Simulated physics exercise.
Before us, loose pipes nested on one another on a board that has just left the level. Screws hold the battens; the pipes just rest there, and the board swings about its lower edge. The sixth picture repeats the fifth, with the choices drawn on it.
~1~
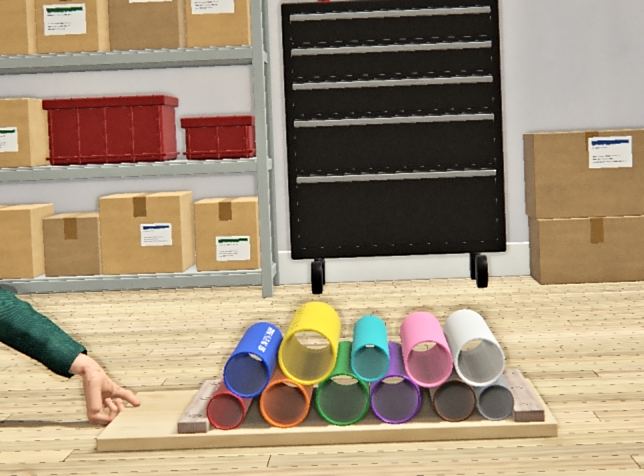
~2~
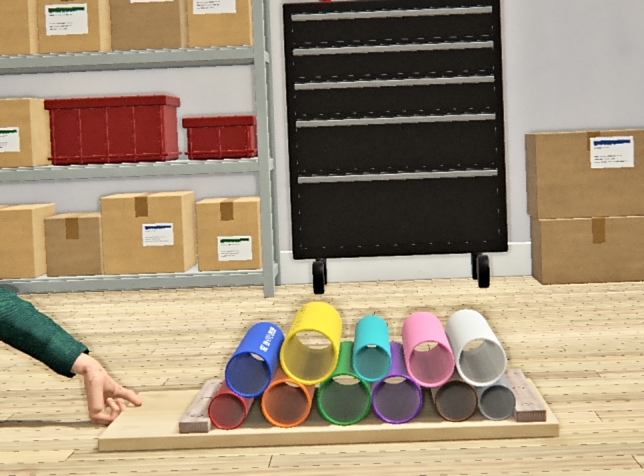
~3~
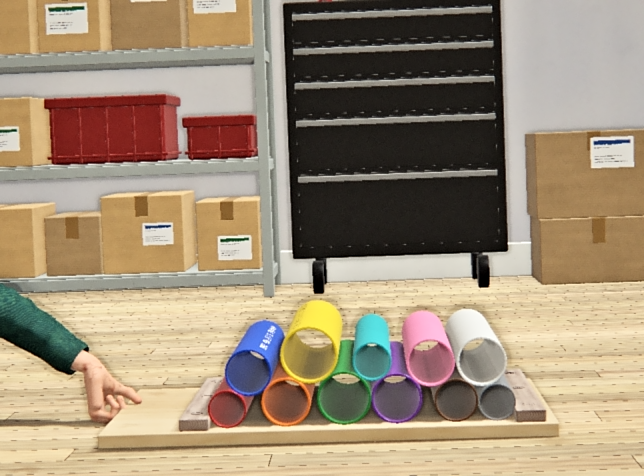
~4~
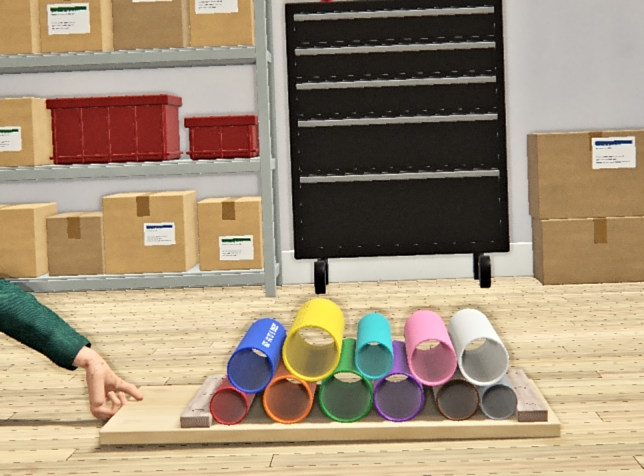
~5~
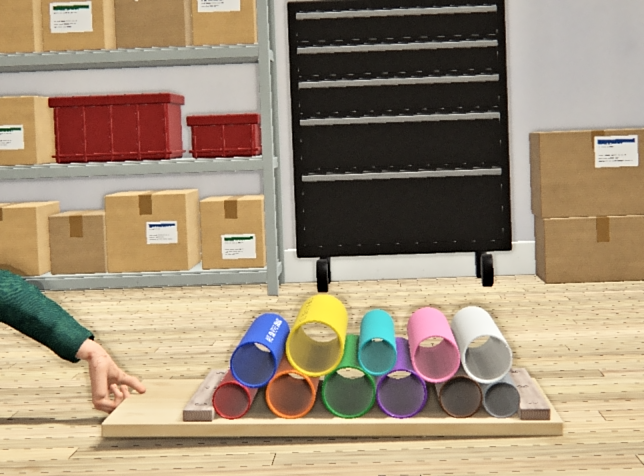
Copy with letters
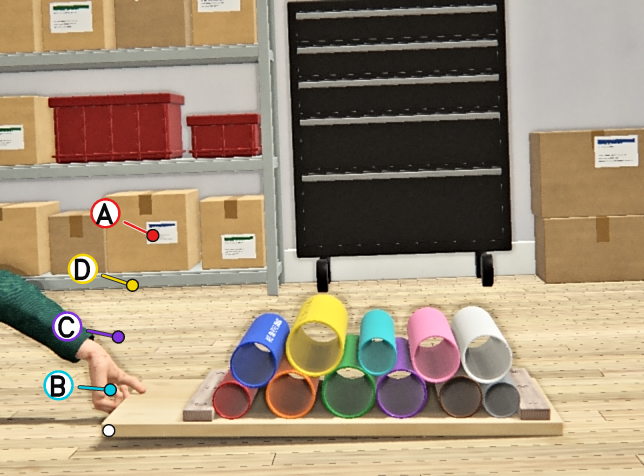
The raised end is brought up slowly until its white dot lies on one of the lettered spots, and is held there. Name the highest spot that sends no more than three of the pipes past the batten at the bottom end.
No higher than A.
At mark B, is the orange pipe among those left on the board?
The orange pipe: Yes.
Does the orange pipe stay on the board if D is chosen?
The orange pipe: Yes.
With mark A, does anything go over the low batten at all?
At A: Yes.
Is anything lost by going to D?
At D: Yes.
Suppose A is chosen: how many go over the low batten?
The count is two.
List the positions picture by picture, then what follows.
The first picture shows pink pipe (429, 363); blue pipe (247, 374); turquoise pipe (370, 362).
The second picture shows turquoise pipe (372, 362); white pipe (482, 361).
The third picture shows board (331, 405); red pipe (227, 409); orange pipe (286, 402); yellow pipe (309, 355).
The fourth picture shows board (332, 404); red pipe (229, 406); orange pipe (288, 400).
The fifth picture shows board (335, 400); red pipe (232, 401); orange pipe (291, 395).
On the copy, A at (153, 236); B at (110, 390); C at (118, 337); D at (133, 285); the white dot at (109, 430).
On A. First, board at 16°.
Then, board at 27°.
Finally, board at 27°, two over the low batten (pink, white).
By contrast, B none over the low batten; C one over the low batten (white); D one over the low batten (white).
